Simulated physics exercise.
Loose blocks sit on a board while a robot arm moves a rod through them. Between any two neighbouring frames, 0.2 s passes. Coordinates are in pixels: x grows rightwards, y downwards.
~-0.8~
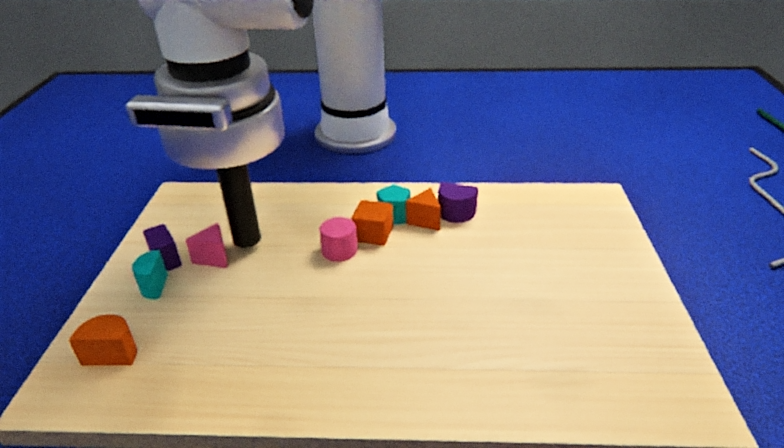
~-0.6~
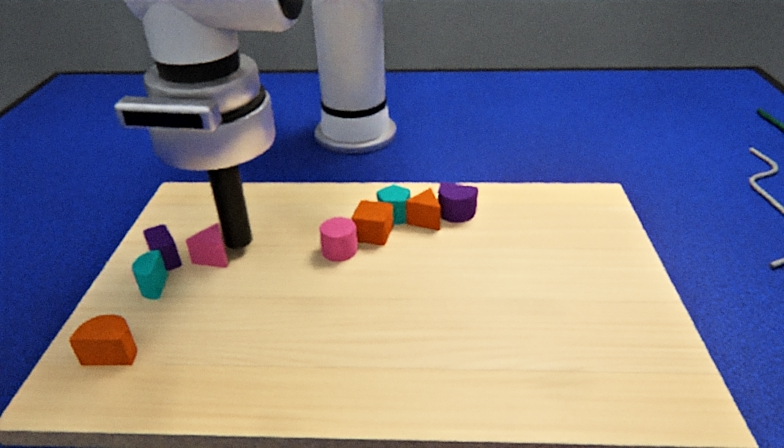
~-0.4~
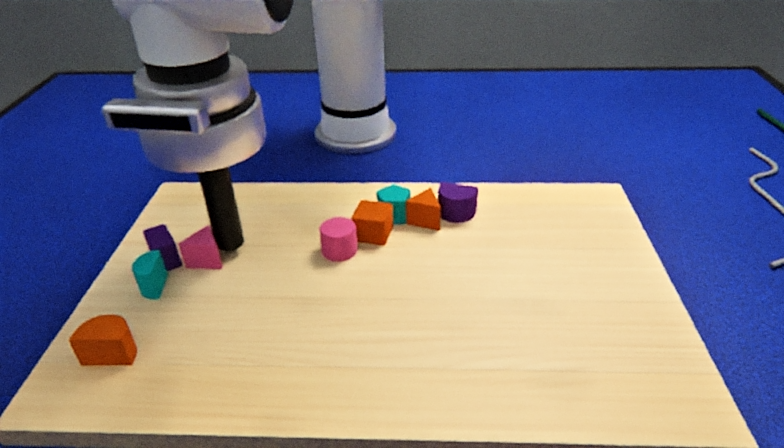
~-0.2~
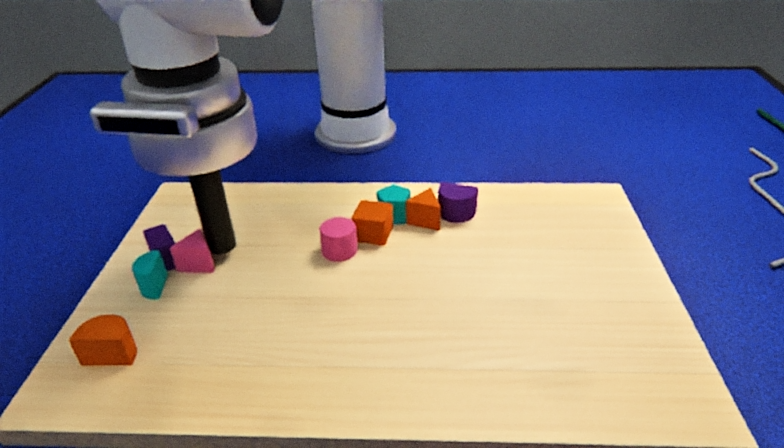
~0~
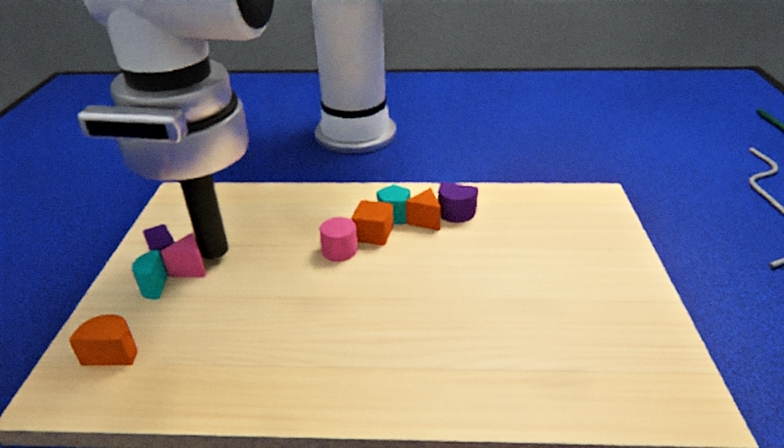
A robot arm's black rod slides left, pushing a pink block toward a turquoise block.
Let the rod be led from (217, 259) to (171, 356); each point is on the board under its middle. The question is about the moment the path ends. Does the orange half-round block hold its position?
Final answer: Yes.
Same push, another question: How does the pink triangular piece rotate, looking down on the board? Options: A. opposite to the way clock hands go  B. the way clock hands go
(B)
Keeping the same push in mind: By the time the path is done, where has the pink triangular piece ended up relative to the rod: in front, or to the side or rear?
Prediction: Slipped aside.
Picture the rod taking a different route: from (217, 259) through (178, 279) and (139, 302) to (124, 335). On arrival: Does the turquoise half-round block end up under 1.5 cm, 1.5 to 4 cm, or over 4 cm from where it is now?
My prediction: Over 4 cm.
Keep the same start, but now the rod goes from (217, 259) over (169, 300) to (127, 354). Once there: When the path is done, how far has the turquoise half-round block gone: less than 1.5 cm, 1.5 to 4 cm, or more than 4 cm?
By the end of the path, it will have gone between 1.5 and 4 cm.
What follows on the original path. One third of the way, rod at (201, 279); turquoise half-round block at (142, 262), turned 15° anticlockwise; pink triangular piece at (174, 251), turned 25° clockwise.
Two thirds of the way, rod at (185, 310); turquoise half-round block at (142, 262), turned 15° anticlockwise; pink triangular piece at (174, 251), turned 25° clockwise.
At the end, rod at (168, 346); orange half-round block not moved; turquoise half-round block at (142, 262), turned 15° anticlockwise; pink triangular piece at (174, 251), turned 25° clockwise.
